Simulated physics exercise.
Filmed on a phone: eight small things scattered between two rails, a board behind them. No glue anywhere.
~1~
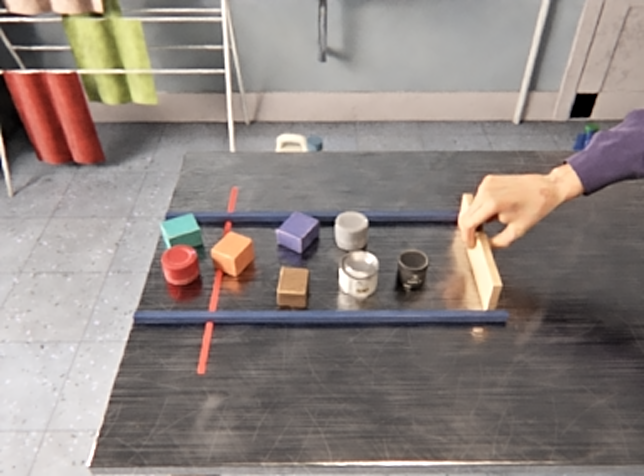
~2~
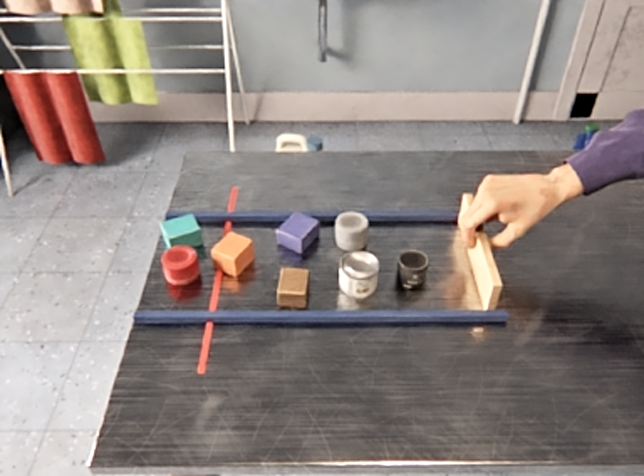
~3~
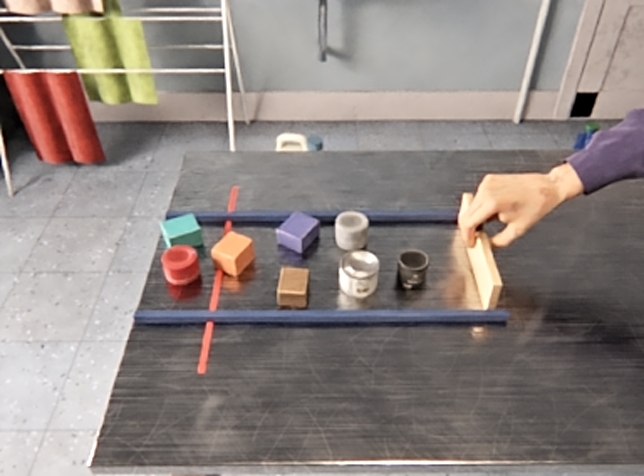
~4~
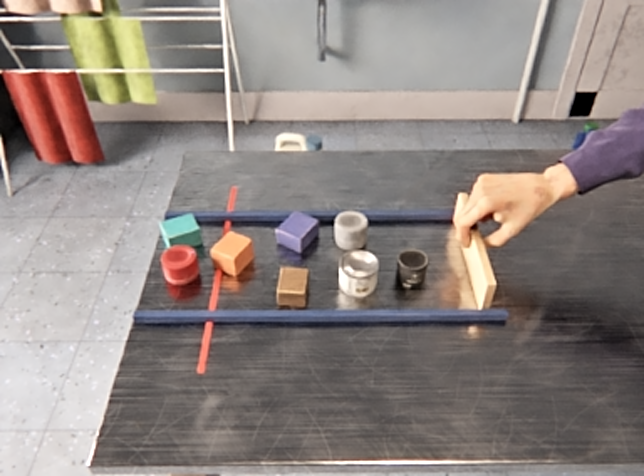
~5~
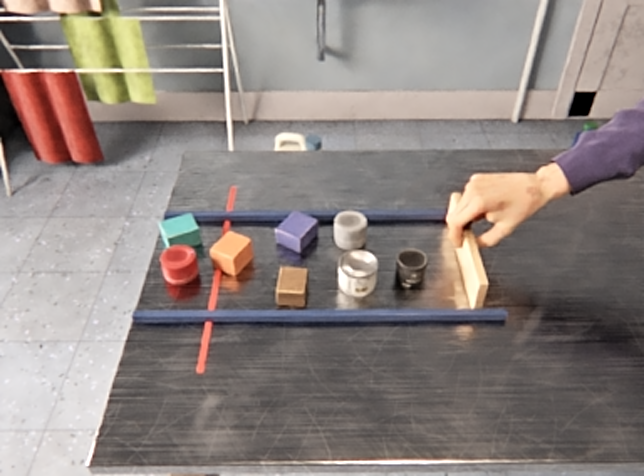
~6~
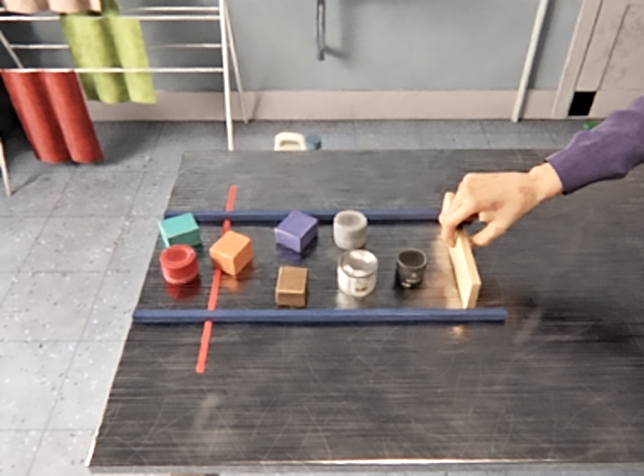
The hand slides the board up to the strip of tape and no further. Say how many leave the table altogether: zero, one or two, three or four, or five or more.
As it turns out, the number that fall off is one or two.
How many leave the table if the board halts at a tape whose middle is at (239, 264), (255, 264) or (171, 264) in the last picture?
Try by try, 0, 0 and 5.
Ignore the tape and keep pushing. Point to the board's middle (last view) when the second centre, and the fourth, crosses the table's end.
Near (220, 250) and (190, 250).
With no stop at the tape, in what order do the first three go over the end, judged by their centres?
They are the turquoise block, the red lid, the blue block.
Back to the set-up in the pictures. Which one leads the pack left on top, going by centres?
The red lid.
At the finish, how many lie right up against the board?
In contact: 3.
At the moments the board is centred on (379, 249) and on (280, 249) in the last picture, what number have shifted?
First 2, then 6.
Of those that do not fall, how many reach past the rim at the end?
Overhanging: 1.
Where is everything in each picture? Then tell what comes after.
Turquoise block (182, 233); red lid (181, 265); orange block (233, 254); board (478, 250); tape (221, 265), in the first frame.
Red lid (181, 265); blue block (299, 232), in the second frame.
Orange block (234, 254); board (478, 249), in the third frame.
Turquoise block (181, 233); white tin (358, 273), in the fourth frame.
Red lid (180, 264); grey lid (350, 230), in the fifth frame.
Turquoise block (180, 232); red lid (180, 264); orange block (232, 253); board (459, 248); tape (219, 264), in the sixth frame.
Soon after, none off yet; turquoise block at rest near (180, 232); red lid at rest near (180, 264); orange block at rest near (232, 253).
After that, none off yet; turquoise block at rest near (180, 232); red lid at rest near (180, 264); orange block moving near (228, 252).
In the end, the number that fall off is one or two; gone, turquoise block.
